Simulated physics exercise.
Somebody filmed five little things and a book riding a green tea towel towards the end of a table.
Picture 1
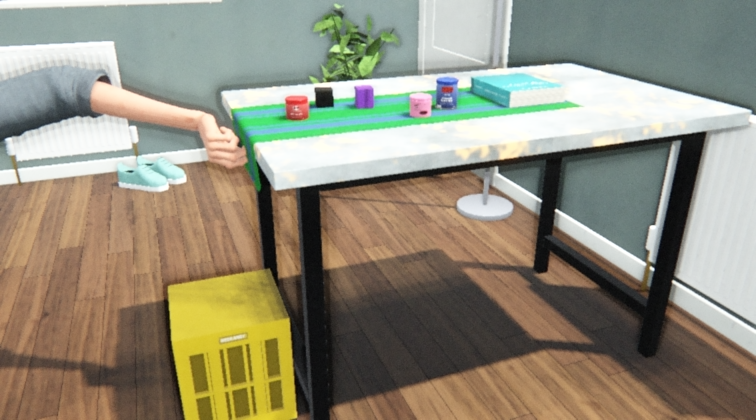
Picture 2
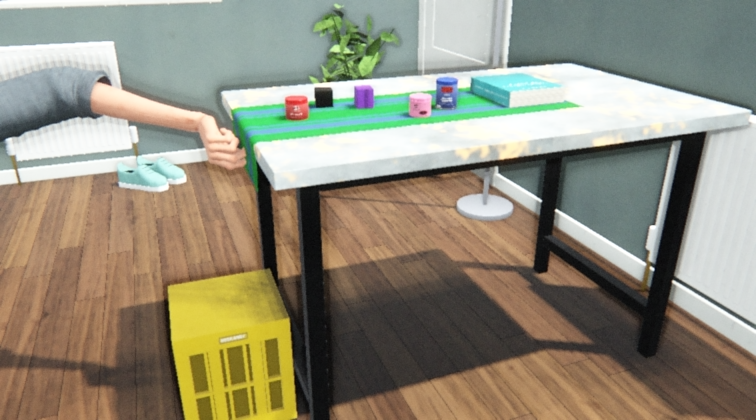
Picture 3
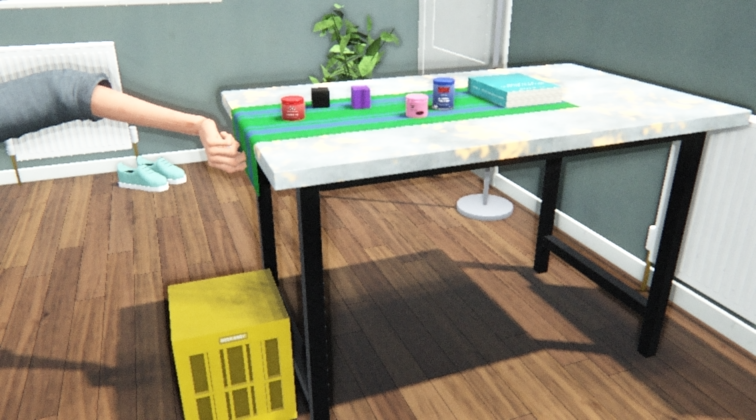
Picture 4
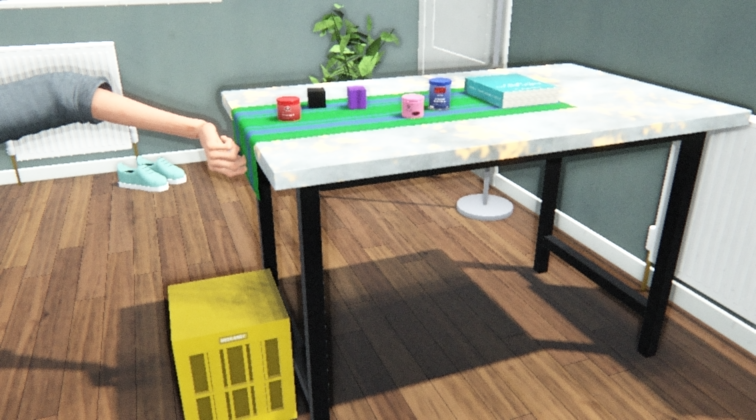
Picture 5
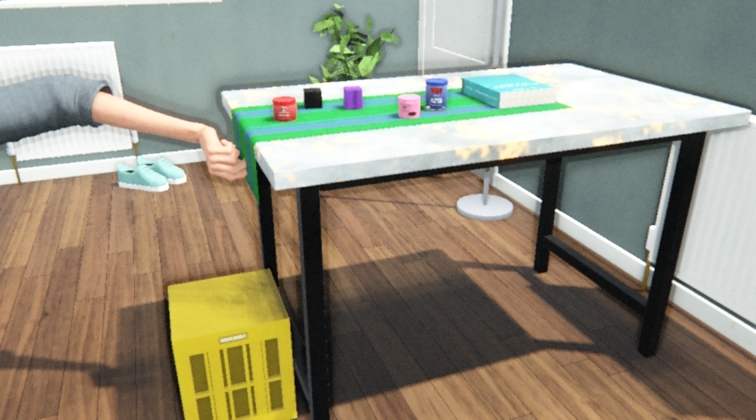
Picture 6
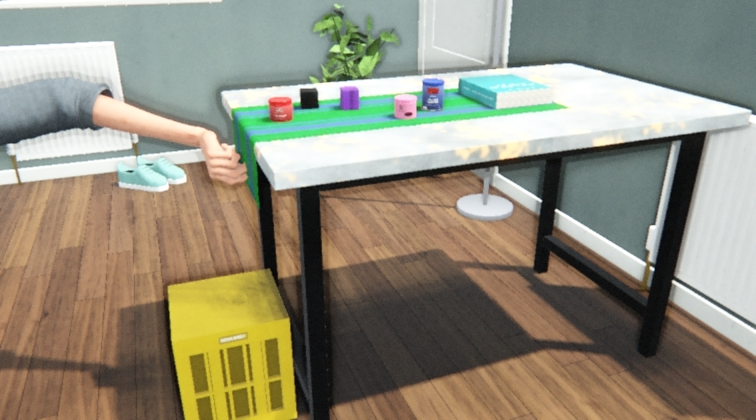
A hand at the left end of a marble-topped table slowly drew a green and blue cloth down over the edge, and the five small pots and blocks and a teal book on it shifted slightly left.
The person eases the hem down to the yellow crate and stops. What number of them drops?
The count of fallen things is three.
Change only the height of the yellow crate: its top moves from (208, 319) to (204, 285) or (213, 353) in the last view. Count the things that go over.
The count: 2 and 4.
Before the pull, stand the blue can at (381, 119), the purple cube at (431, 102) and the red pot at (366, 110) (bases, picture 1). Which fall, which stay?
The blue can drops off, the purple cube stays on, the red pot falls.
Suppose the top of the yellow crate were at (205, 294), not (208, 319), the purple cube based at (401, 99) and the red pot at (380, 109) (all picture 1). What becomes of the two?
The purple cube does not fall, the red pot does not fall.
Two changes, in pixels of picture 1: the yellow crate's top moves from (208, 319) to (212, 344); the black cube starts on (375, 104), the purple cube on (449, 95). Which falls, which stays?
The black cube falls; the purple cube does not fall.
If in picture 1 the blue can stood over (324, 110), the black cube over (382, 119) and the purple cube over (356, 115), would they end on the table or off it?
The blue can goes over; the black cube falls; the purple cube falls.
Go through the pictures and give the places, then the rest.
In the first picture, hem (259, 192); red pot (296, 98); black cube (324, 88); purple cube (364, 87); pink pot (421, 96); blue can (448, 79); top of the crate (208, 319).
In the second picture, hem (258, 193); red pot (296, 98).
In the third picture, hem (259, 196); black cube (320, 89).
In the fourth picture, hem (260, 200); purple cube (356, 87); top of the crate (208, 319).
In the fifth picture, hem (259, 204); pink pot (409, 97).
In the sixth picture, hem (260, 209); red pot (280, 99); black cube (309, 90); purple cube (349, 88); pink pot (406, 97); blue can (433, 80).
Early on, hem near (251, 249); red pot gone.
Midway, hem on the crate; red pot, black cube and purple cube gone.
Finally, hem on the crate; red pot, black cube and purple cube gone. It carries off three.
